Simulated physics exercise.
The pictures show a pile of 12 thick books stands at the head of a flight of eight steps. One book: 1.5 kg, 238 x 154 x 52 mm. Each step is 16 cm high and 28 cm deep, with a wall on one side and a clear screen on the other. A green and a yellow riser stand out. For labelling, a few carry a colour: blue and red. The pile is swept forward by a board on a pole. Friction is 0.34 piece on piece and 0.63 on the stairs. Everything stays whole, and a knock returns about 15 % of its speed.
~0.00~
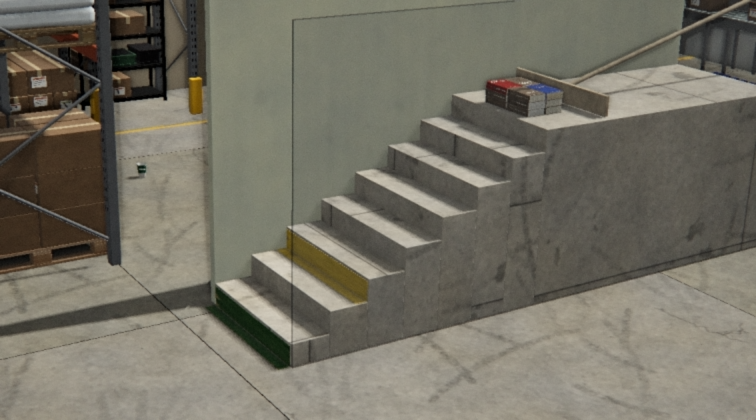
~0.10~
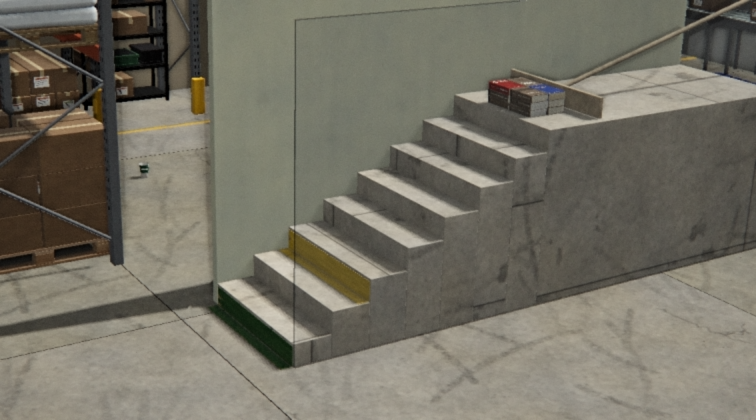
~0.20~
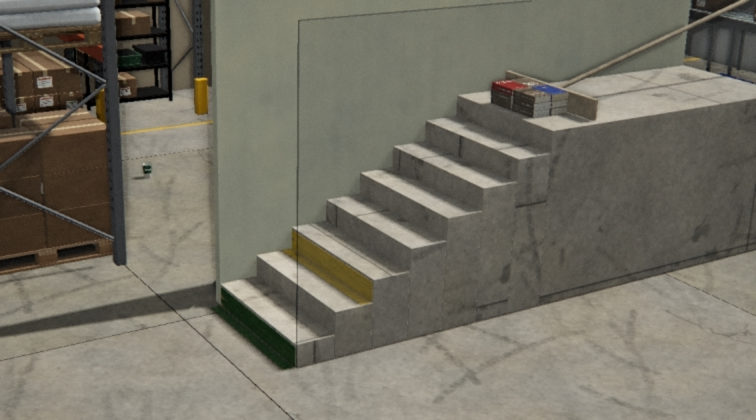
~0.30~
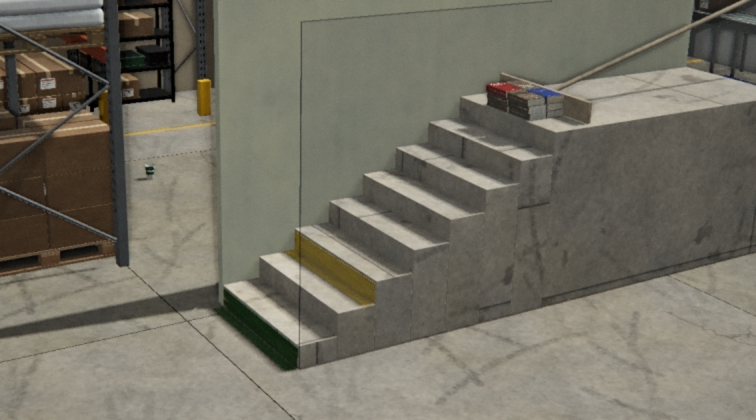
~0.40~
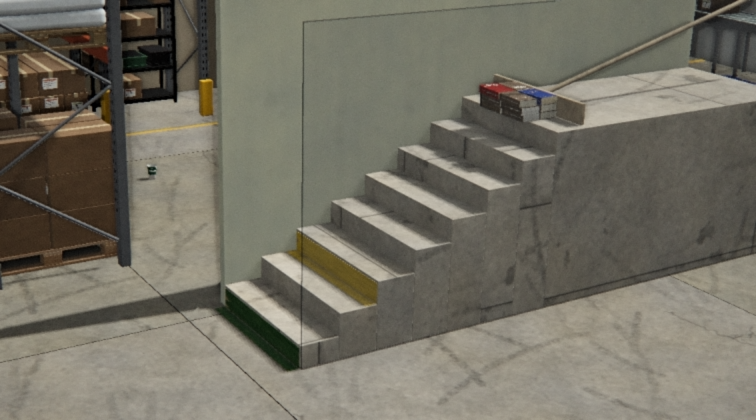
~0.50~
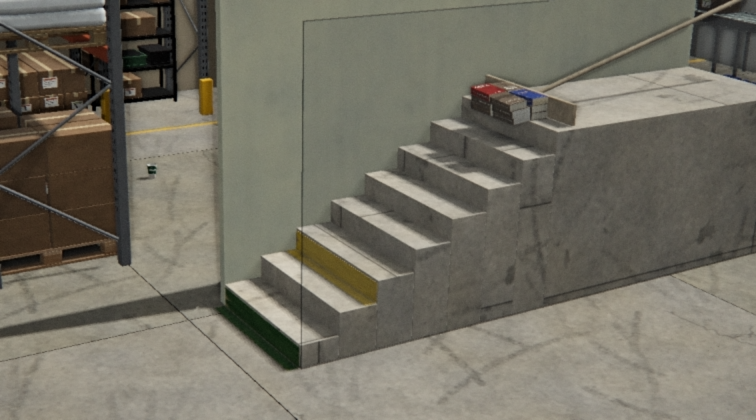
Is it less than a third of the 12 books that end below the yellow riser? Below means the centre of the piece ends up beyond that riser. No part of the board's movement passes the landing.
It will remain short of a third.
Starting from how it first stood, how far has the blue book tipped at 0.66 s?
Some 5°.
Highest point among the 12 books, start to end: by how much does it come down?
By about 21 cm, start to end.
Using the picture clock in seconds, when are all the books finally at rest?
About 1.5 s.
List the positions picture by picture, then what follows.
In the first frame (pixels give the middle of a visible side; the camera pans a little), board (608, 100) 57 cm from the edge; green riser, near end, (276, 362); yellow riser, near end, (353, 298); blue book (544, 89); red book (505, 84); none has stirred.
In the second frame, board (602, 102) 49 cm from the edge; blue book (546, 89).
In the third frame, board (596, 104) 41 cm from the edge; blue book (549, 90).
In the fourth frame, board (590, 107) 33 cm from the edge; red book (505, 87) 7 cm from its place; blue book (545, 92) 7 cm from its place; movement in 12 of them.
In the fifth frame, board (584, 108) 25 cm from the edge; blue book (538, 93) 15 cm from its place; red book (498, 88) 15 cm from its place; movement in 12 of them.
In the sixth frame, board (575, 109) 17 cm from the edge; green riser, near end, (286, 364); yellow riser, near end, (363, 299); red book (489, 89) 5° from how it stood; blue book (529, 94) 24 cm from its place; steepest lean 7°, the book at (503, 118); movement in 12 of them.
After 0.56 s, none of the 12 books below the yellow riser, 12 disturbed; red book 17° from how it stood, 29 mm lower; blue book 28 cm from its place.
After 0.66 s, none of the 12 books below the yellow riser, 12 disturbed; red book 21° from how it stood, 14 cm lower; blue book 36 cm from its place.
After 0.82 s, none of the 12 books below the yellow riser, 12 disturbed; blue book 20° from how it stood, 9 cm lower; red book 18° from how it stood, 19 cm lower.
After 1.04 s, none of the 12 books below the yellow riser, 12 disturbed; blue book 40° from how it stood, 22 cm lower; red book 35° from how it stood, 39 cm lower.
In the end (1.8 s), none of the 12 books below the yellow riser, 12 disturbed; blue book 51° from how it stood, 28 cm lower; red book 43 cm lower. That is 0 per cent. From the last view, middles, blue book near (475, 145), red book near (428, 158).
